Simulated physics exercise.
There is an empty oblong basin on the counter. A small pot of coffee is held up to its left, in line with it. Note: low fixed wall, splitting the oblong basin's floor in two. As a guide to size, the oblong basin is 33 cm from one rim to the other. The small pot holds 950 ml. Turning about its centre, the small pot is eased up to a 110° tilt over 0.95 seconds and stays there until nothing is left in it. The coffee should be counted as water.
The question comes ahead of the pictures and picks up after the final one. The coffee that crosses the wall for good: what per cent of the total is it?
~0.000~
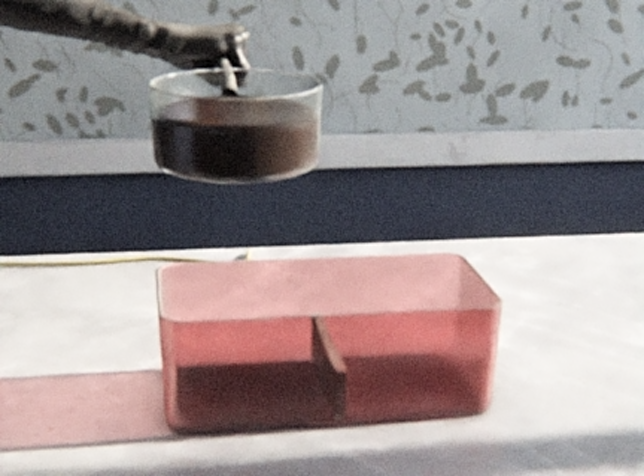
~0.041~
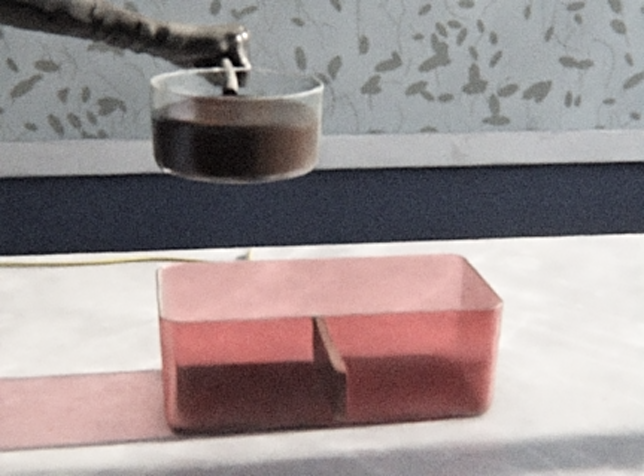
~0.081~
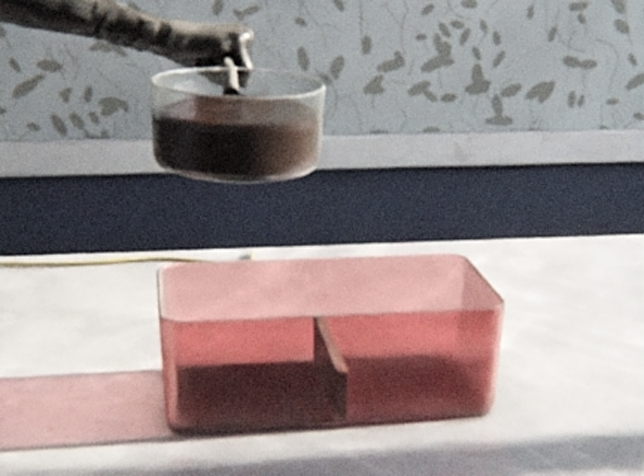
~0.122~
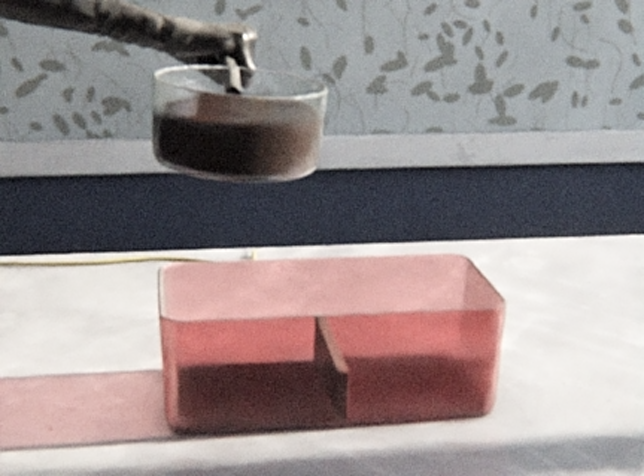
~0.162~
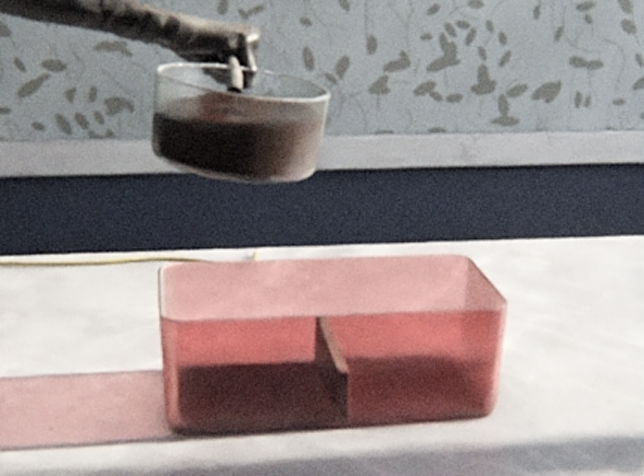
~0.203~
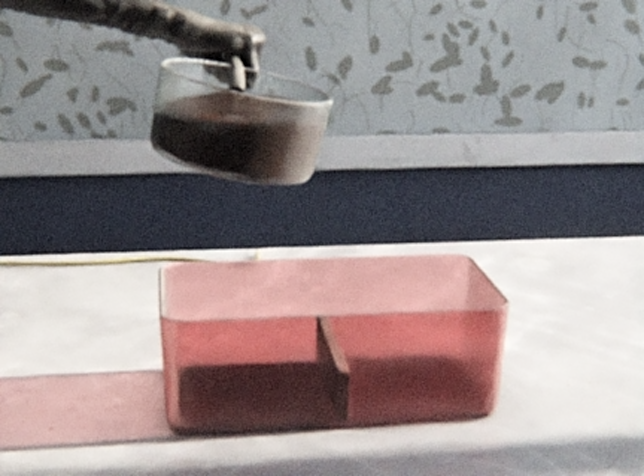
It is about 76 per cent of the total.
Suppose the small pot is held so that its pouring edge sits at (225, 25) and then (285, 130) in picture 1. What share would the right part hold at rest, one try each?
Respectively about 15 and 50 percent.
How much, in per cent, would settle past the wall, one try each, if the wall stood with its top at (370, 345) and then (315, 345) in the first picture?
One try each: Around 50 percent and then around 90 percent.
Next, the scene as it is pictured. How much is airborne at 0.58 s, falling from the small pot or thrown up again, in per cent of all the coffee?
About 38 per cent.
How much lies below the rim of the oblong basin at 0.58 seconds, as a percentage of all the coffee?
Some 6 per cent.
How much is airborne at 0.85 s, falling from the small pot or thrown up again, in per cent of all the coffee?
I'd say some 12 per cent is in the air.
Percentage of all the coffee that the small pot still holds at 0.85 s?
Roughly 9 per cent.
By 0.58 s the tilt is 73° and 56 per cent is still to pour, 0 is left of the wall and 6 right of it.
By 0.85 s the tilt is 107° and 9 per cent is still to pour, 6 is left of the wall and 72 right of it.
By 1.14 s the tilt is 110° and 0 per cent is still to pour, 22 is left of the wall and 76 right of it.
By 1.45 s the tilt is 110° and 0 per cent is still to pour, 22 is left of the wall and 76 right of it.
At rest 22 per cent lies left of the wall, 76 right of it and 1 outside.
